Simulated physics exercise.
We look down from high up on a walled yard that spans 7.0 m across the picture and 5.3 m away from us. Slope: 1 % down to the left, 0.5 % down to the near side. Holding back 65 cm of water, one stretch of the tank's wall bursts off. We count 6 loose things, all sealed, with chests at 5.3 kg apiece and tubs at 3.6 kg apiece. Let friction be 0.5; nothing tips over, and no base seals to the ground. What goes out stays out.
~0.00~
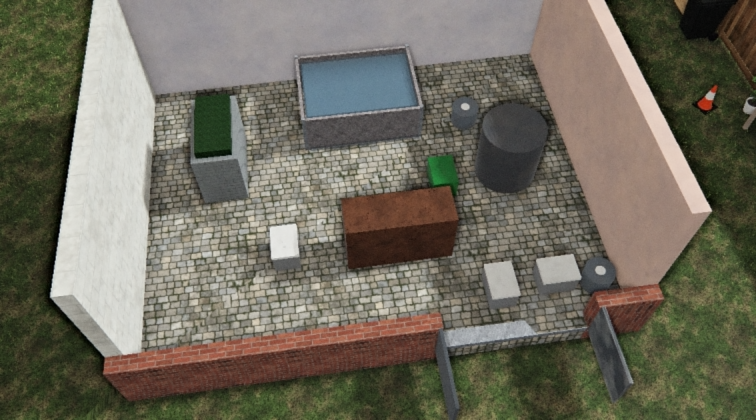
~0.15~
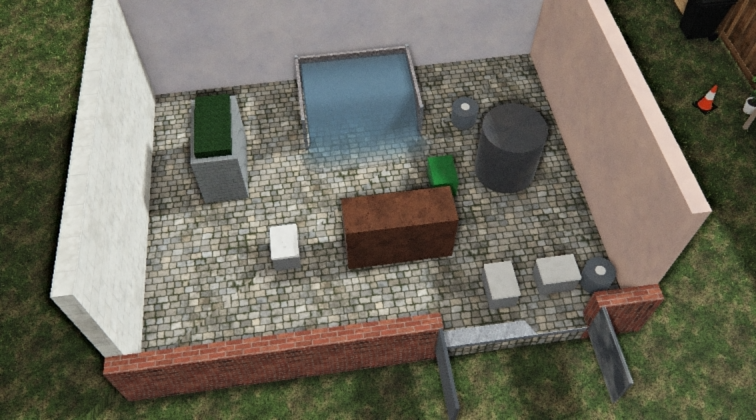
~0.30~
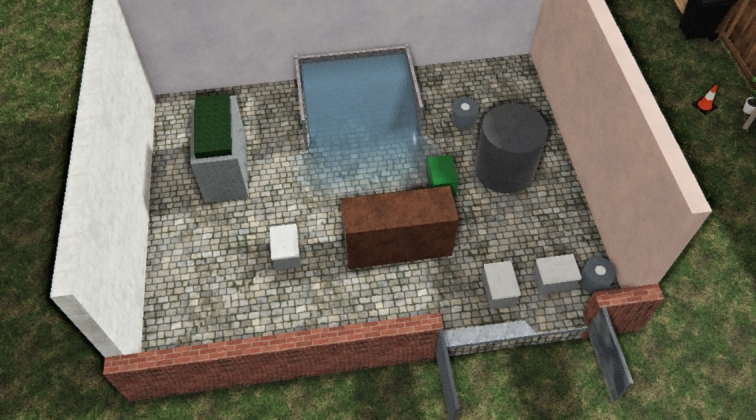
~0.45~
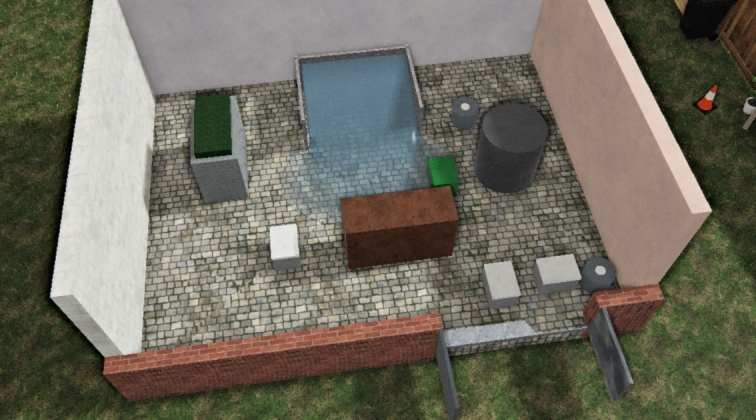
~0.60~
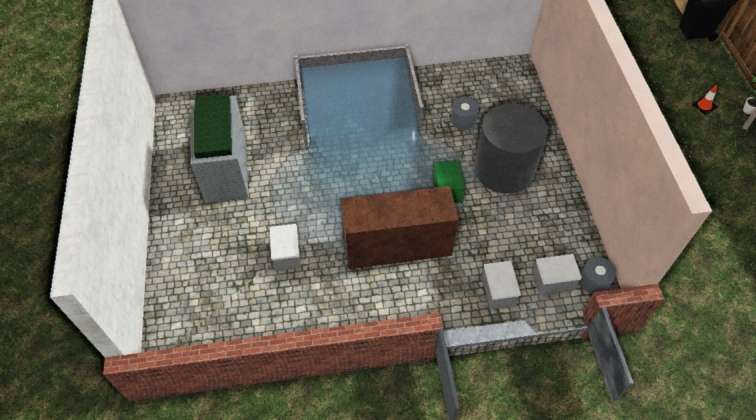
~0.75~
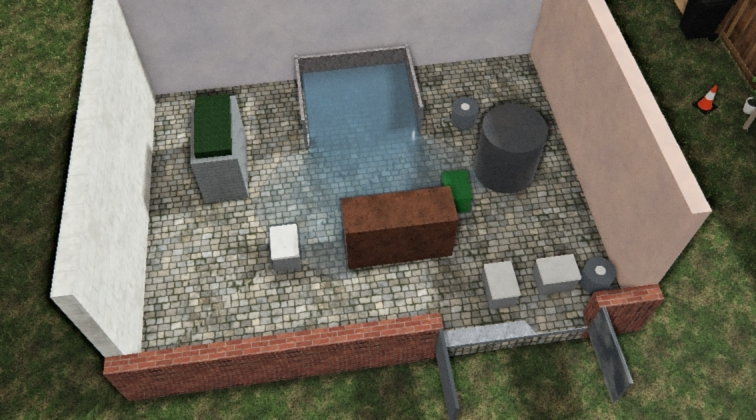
Water poured out of the raised tank at the back of a walled yard once its front wall gave way, spread across the paving around a brown block, then nudged a green chest slightly toward the viewer.
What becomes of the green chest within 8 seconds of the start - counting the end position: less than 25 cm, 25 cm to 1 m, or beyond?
The move is big.
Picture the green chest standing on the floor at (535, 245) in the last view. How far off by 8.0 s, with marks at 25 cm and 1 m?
From that spot, it remains nearly still.
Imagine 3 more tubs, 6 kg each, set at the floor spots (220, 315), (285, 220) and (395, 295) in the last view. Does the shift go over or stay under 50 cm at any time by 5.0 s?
In sequence: Goes beyond; goes beyond; stays within.
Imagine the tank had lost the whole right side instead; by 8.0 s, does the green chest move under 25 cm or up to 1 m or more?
In that scenario the green chest would have been washed far off.
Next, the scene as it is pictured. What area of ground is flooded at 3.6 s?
I'd put it close to 27 m2.
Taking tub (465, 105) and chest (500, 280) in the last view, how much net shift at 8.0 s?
100 cm for the first, and the second is gone out.
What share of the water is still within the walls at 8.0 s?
About 86 in a hundred parts of the water.
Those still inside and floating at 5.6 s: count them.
4 at that moment.
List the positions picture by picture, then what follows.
In the first frame, the green chest at (443, 169) rests on the ground; 2.6 m2 under water; 0 of 6 have shifted.
In the second frame, the green chest at (443, 169), on the bottom; water covers 3.6 m2; 0 of 6 have shifted.
In the third frame, the green chest at (443, 169), on the bottom; water covers 4.9 m2; 0 of 6 have shifted.
In the fourth frame, the green chest at (444, 170), on the bottom; water covers 6.4 m2; 0 of 6 have shifted.
In the fifth frame, the green chest at (449, 176) rests on the ground, 16 cm from its start; water covers 7.9 m2; 1 of 6 have shifted.
In the sixth frame, the green chest at (457, 185) rests on the ground, 37 cm from its start; 8.9 m2 under water; 1 of 6 have shifted.
After 1.6 s the green chest is near (534, 244), 1.9 m from its start, afloat; 0 of 6 are out; 2 afloat.
After 3.6 s the green chest is near (570, 246), 2.3 m from its start, afloat; 0 of 6 are out; 4 afloat.
After 5.6 s the green chest is near (545, 255), 2.1 m from its start, afloat; 2 of 6 are out; 4 afloat.
After 8.0 s the green chest is near (510, 321), 2.7 m from its start, afloat; 3 of 6 are out; 3 afloat.
